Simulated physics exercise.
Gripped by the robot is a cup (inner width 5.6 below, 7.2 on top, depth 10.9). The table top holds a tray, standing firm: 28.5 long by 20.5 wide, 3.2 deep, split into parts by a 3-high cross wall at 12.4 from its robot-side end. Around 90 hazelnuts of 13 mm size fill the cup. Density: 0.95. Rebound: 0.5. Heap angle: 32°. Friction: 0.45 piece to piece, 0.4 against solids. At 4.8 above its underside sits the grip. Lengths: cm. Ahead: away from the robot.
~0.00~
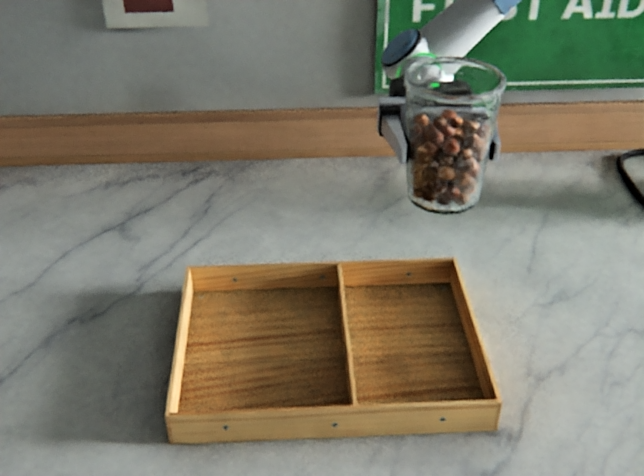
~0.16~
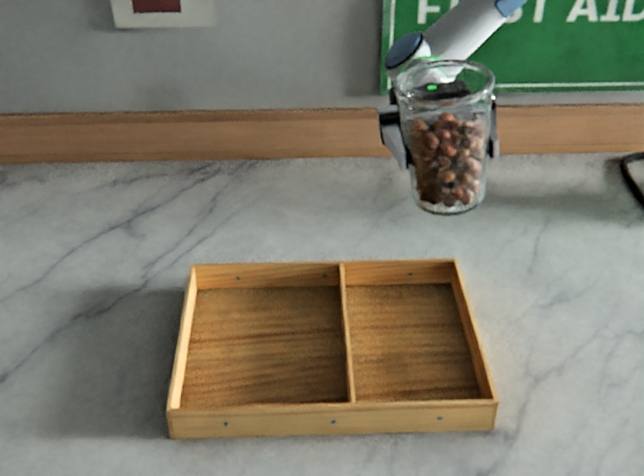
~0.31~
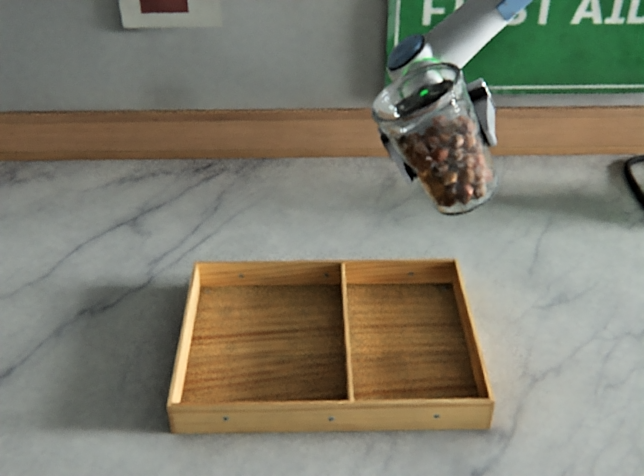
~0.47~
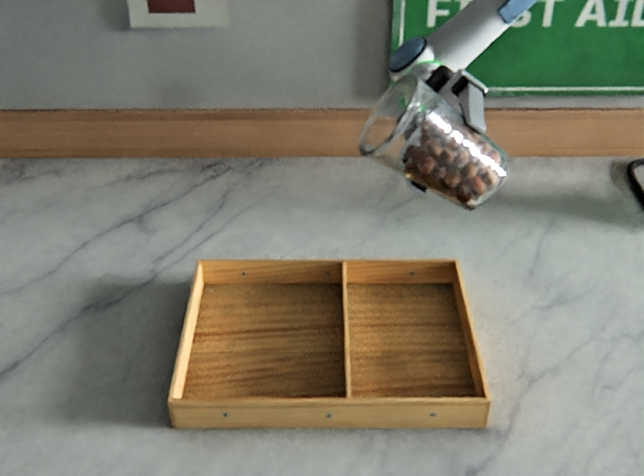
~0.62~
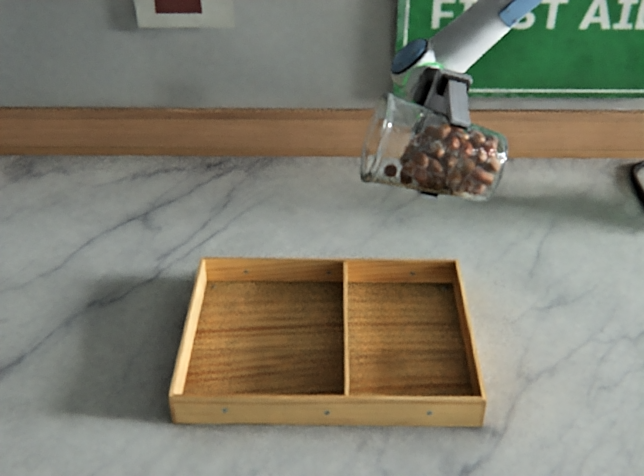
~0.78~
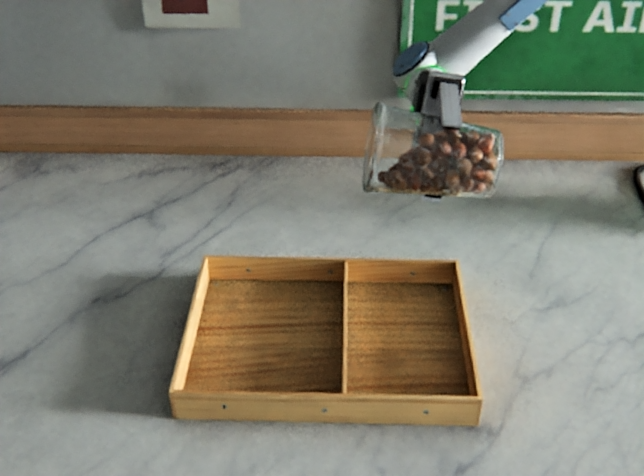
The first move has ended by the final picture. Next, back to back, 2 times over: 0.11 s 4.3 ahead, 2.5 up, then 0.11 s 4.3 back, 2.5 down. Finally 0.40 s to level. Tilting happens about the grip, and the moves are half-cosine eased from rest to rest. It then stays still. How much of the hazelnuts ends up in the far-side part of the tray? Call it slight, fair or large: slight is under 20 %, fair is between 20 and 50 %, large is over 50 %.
I would call it large, over 50 %.
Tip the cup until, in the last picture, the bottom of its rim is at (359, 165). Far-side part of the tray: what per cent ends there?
50 percent or so.
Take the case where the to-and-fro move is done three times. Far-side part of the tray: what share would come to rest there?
85 %.
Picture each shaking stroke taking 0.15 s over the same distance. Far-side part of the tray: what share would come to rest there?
Around 65 percent.
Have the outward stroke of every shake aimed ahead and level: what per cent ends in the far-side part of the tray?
I'd say close to 65 per cent.
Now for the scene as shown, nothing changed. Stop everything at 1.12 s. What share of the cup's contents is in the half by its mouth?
Roughly 85 %.
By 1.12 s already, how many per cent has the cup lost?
About 75 per cent.
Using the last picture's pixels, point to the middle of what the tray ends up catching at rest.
Roughly at pixel (247, 331).
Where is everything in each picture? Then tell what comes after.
The first picture shows cup middle at (449, 140), level; upper third of the load around (452, 132), from x 415 to 485, top at y 110; 89 in the cup.
The second picture shows cup middle at (447, 143), tilted 8° forward; upper third of the load around (448, 134), from x 415 to 480, top at y 115.
The third picture shows cup middle at (443, 145), tilted 28° forward; upper third of the load around (453, 137), from x 410 to 485, top at y 115.
The fourth picture shows cup middle at (439, 149), tilted 54° forward; upper third of the load around (445, 140), from x 410 to 490, top at y 120.
The fifth picture shows cup middle at (435, 153), tilted 74° forward; upper third of the load around (450, 144), from x 390 to 490, top at y 130.
The sixth picture shows cup middle at (434, 156), tilted 82° forward; upper third of the load around (458, 150), from x 380 to 490, top at y 130; 89 in the cup.
After 1.12 s, tilted 82° forward, highest piece 26 above the table; 57 in the far-side part, 24 in the cup, 8 in flight or on a rim.
After 1.45 s, tilted 31° forward, highest piece 24 above the table; 76 in the far-side part, 6 in the cup, 2 in the robot-side part, 2 on the table or floor, 3 in flight or on a rim.
After 1.82 s, level, highest piece 20 above the table; 76 in the far-side part, 6 in the cup, 5 on the table or floor, 2 in the robot-side part.
After 2.87 s, level, highest piece 20 above the table; 76 in the far-side part, 6 in the cup, 5 on the table or floor, 2 in the robot-side part.
At rest, 76 in the far-side part, 6 in the cup, 5 on the table or floor, 2 in the robot-side part. That is 85 % in the far-side part of the tray.
